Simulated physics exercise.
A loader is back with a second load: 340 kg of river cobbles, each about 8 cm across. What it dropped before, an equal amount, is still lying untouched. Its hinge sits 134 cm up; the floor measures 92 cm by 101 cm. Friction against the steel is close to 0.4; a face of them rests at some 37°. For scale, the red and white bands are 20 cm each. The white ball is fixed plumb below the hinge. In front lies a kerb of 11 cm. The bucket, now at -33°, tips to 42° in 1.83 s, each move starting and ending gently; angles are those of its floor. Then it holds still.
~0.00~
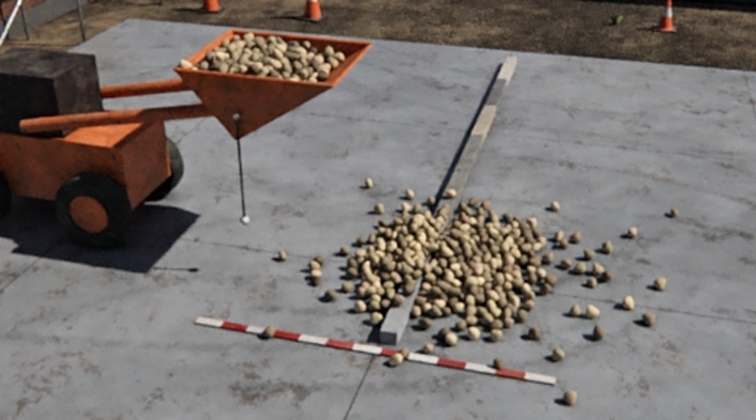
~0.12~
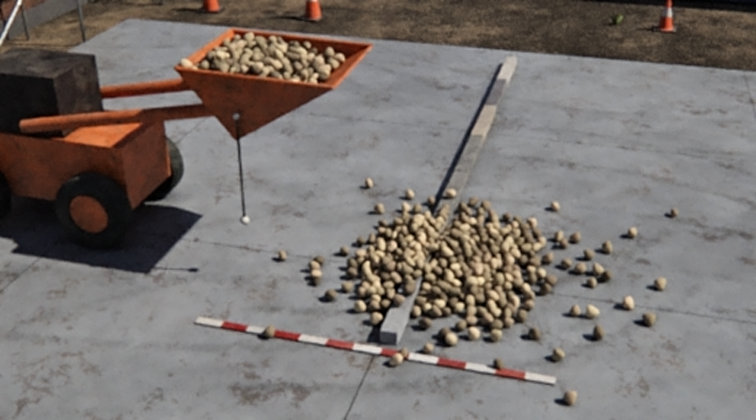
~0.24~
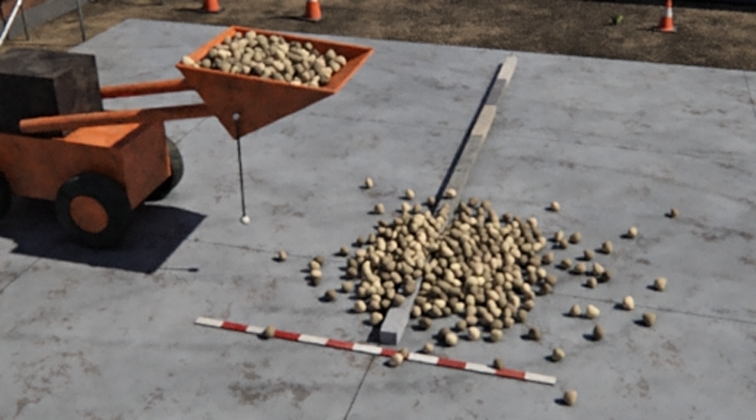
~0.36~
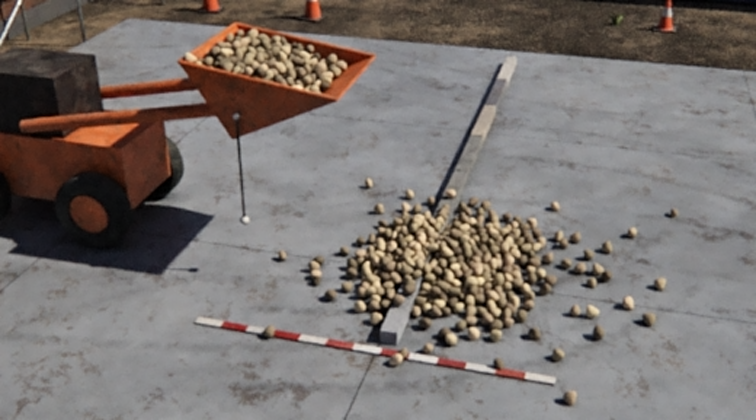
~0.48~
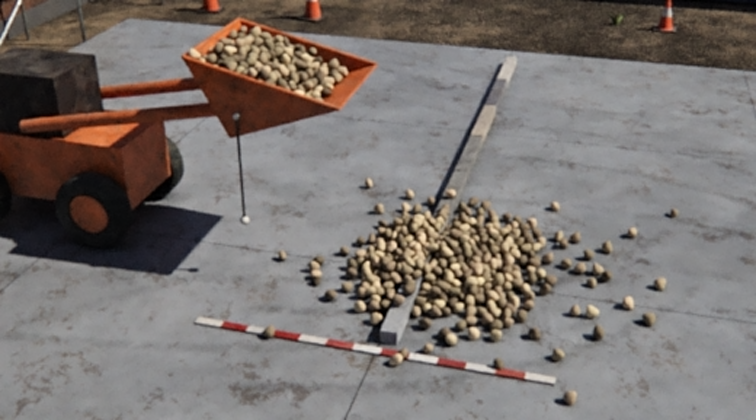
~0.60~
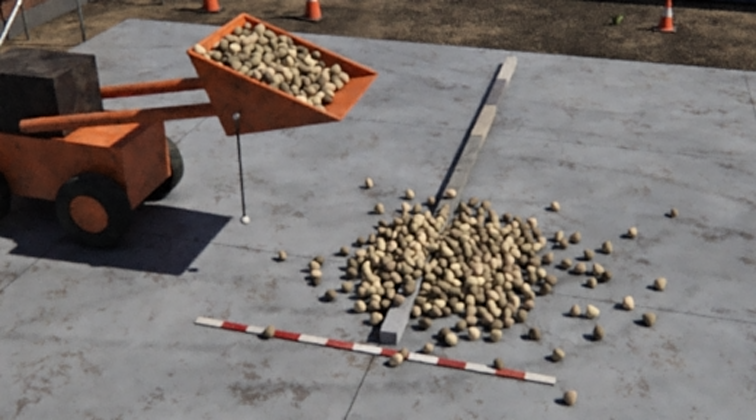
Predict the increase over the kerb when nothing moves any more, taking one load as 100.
Roughly 3 per cent of a load more.
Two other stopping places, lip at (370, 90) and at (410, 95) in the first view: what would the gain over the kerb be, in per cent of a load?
Near 30 per cent from the first place, 75 from the second.
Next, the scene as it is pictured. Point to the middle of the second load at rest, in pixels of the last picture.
Near (372, 242).
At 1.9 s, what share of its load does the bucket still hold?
Roughly 20 per cent is still inside.
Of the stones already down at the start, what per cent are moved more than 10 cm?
Roughly 5 per cent of them.
After 1.4 s the floor is at 30°; in per cent of one load, 94 in the bucket, 43 on this side of the kerb, 63 over the kerb; the foremost stones are at (633, 273).
After 1.9 s the floor is at 42°; in per cent of one load, 19 in the bucket, 117 on this side of the kerb, 63 over the kerb; the foremost stones are at (633, 273).
After 2.3 s the floor is at 42°; in per cent of one load, 0 in the bucket, 135 on this side of the kerb, 65 over the kerb; the foremost stones are at (633, 273).
After 4.9 s the floor is at 42°; in per cent of one load, 0 in the bucket, 133 on this side of the kerb, 66 over the kerb; the foremost stones are at (633, 273). Net gain over the kerb, 3.
